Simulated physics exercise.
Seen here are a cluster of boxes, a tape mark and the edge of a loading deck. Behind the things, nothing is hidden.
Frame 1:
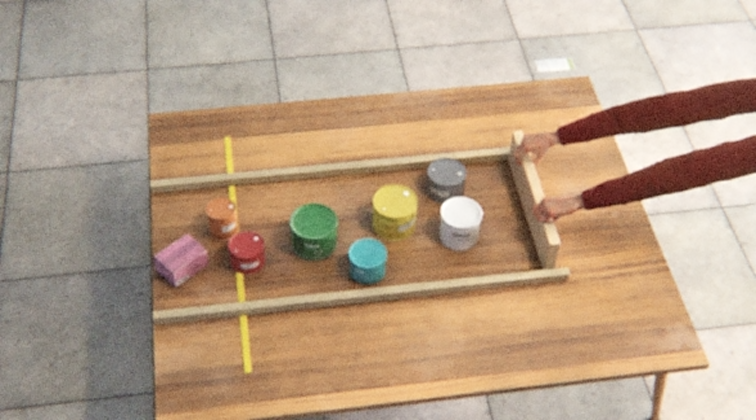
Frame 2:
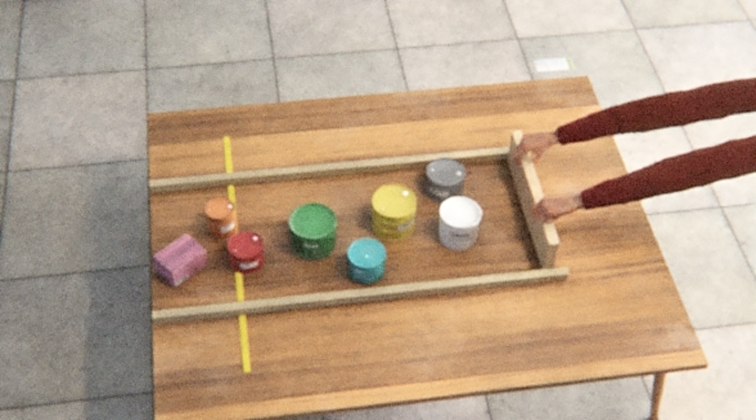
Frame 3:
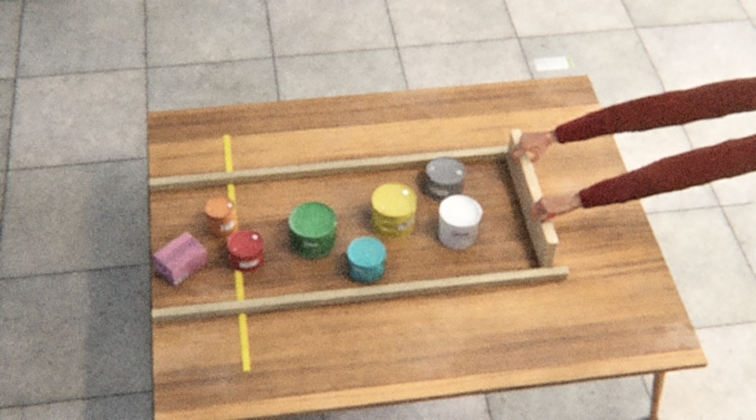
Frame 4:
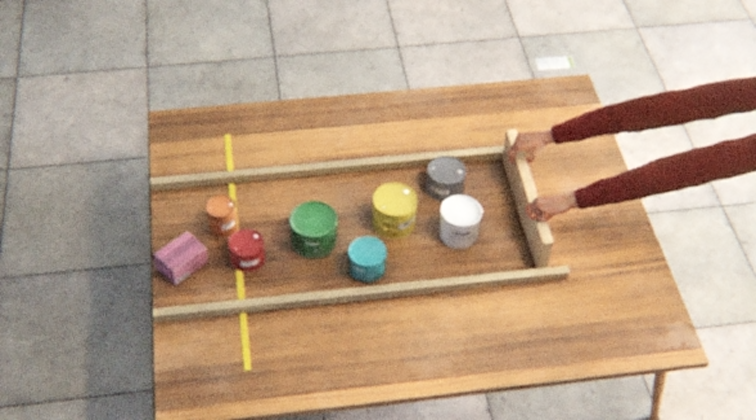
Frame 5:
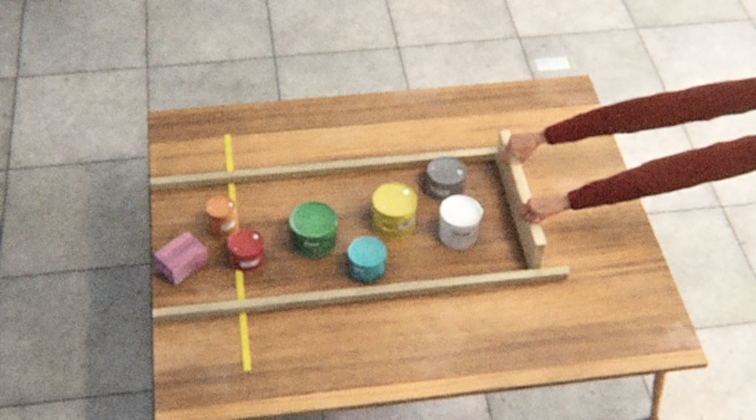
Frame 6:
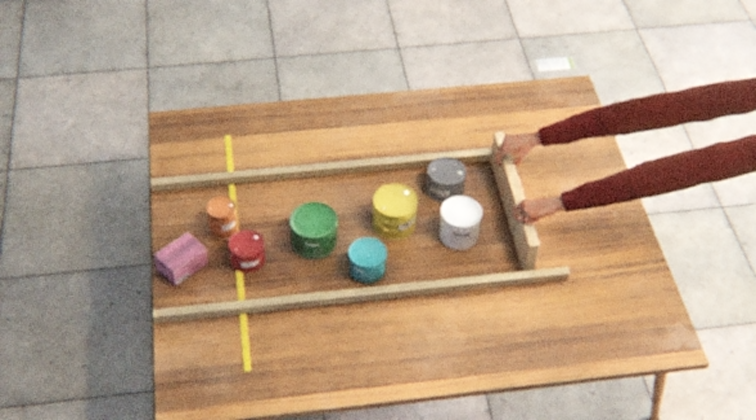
A wooden table on a grey tiled floor is seen from above at a slant by a still camera. Between two pale rails sit a pink block and orange and red cans near a yellow tape line at left, then green, turquoise, yellow, grey and white cans. Two dark-red-sleeved arms at right hold a plank, then slide it slightly left while the objects stay put.
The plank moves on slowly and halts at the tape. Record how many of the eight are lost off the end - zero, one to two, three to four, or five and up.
Honestly, the ones lost over the side add up to one, maybe two.
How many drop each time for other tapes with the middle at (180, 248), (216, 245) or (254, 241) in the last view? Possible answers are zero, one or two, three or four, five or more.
Taking them in turn, either three or four; one to two; just one or two.
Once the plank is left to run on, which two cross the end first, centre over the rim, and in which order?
The pink parcel comes first, then the red canister.
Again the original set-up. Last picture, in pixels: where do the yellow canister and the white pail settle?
Final spots - yellow canister (211, 220), white pail (217, 251).
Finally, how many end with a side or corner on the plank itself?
It touches 4.
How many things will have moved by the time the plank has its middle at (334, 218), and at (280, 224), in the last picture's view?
Respectively 6 and 8.
Soon after, none off yet; pink parcel at rest near (182, 259); orange canister at rest near (222, 218); red canister at rest near (247, 251).
Then, none off yet; pink parcel moved about its own width near (145, 263); orange canister moved a little near (217, 215); red canister moved about its own width near (190, 258).
At rest, the number that fall off is one or two; fallen, red canister and pink parcel.
